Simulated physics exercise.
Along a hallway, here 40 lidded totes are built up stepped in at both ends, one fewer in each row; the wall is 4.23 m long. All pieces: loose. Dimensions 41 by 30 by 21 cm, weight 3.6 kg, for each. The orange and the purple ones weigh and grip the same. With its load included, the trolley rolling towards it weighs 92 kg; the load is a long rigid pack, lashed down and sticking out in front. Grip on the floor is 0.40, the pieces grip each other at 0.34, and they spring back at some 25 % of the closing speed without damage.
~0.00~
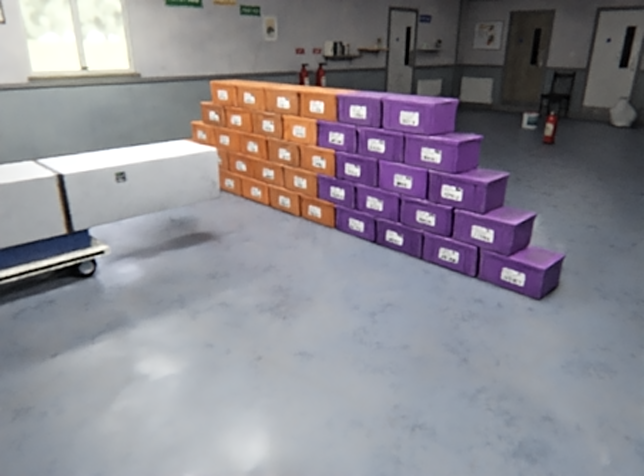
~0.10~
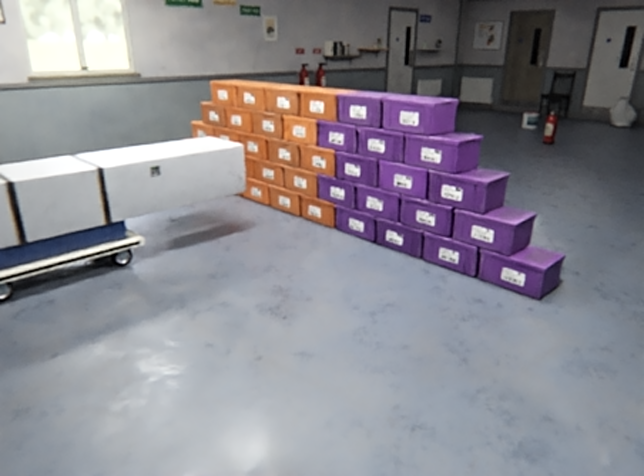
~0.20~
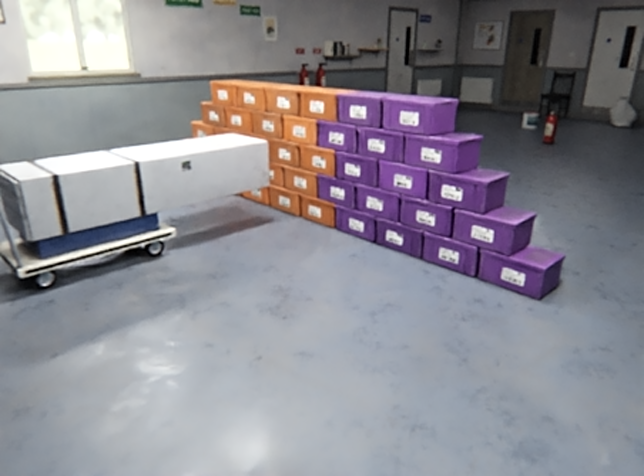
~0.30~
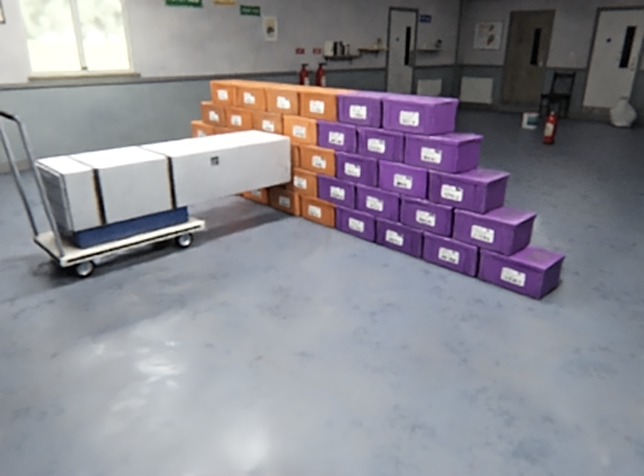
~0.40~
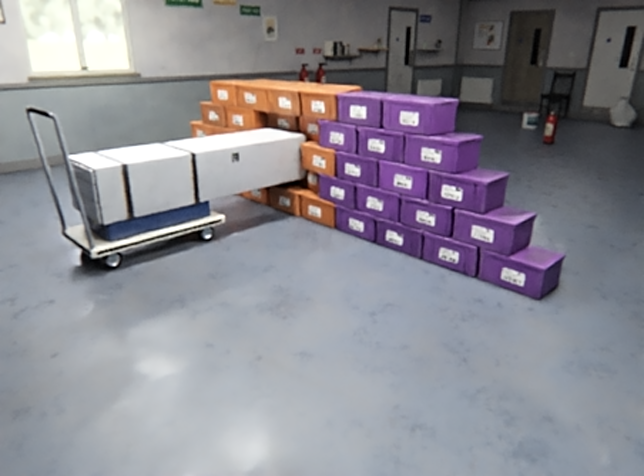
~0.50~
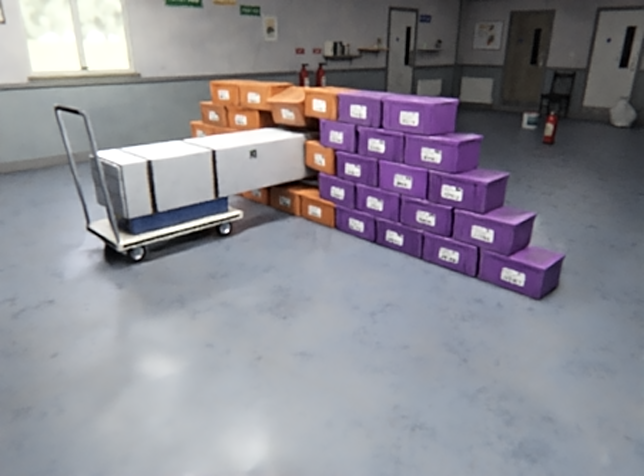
At first, a trolley carrying a long white load rolls in from the left toward a stepped wall of orange and purple lidded boxes. The load's front end reaches the orange side and pushes in, shifting several boxes and tilting one on top, while the purple boxes stay in place.
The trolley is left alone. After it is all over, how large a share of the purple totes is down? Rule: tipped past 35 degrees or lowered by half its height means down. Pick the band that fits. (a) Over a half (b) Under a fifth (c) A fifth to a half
Under a fifth.
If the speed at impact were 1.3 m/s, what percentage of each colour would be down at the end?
Down at the end: Orange 50 per cent, purple 10 per cent.
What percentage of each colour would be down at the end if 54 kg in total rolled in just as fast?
Orange 50, purple 10 %.
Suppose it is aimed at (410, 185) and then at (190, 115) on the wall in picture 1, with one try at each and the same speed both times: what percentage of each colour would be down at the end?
First try then second: Orange 0 and 20, purple 70 and 0 per cent.
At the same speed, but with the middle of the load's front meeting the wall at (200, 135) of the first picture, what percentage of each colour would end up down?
Orange 30 %, purple 0 %.
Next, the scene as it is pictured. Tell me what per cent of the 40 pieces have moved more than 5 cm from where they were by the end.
Moved: 40 per cent.
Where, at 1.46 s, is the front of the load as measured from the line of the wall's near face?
Reading: Approx. 150 cm past the line.
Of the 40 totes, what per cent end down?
25 %.
By 0.64 s, load 53 cm past the wall's line, still rolling; none of the 16 purple totes down (3 of 40 in all colours); top purple tote unmoved; top orange tote tilted 18°, 11 cm lower.
By 0.98 s, load 1.02 m past the wall's line, still rolling; none of the 16 purple totes down (7 of 40 in all colours); top purple tote tilted 4°; top orange tote 17 cm lower.
By 1.46 s, load 1.52 m past the wall's line, still rolling; none of the 16 purple totes down (10 of 40 in all colours); top purple tote moved 23 mm; top orange tote 17 cm lower.
By 2.48 s, load 2.01 m past the wall's line, still rolling; none of the 16 purple totes down (10 of 40 in all colours); top purple tote moved 19 mm; top orange tote 17 cm lower.
When it is over (3.5 s), load 2.04 m past the wall's line, stopped; none of the 16 purple totes down (10 of 40 in all colours); top purple tote moved 19 mm; top orange tote 17 cm lower. That is 0 per cent. In pixels of the last frame, middles, top purple tote near (372, 109), top orange tote near (409, 107).
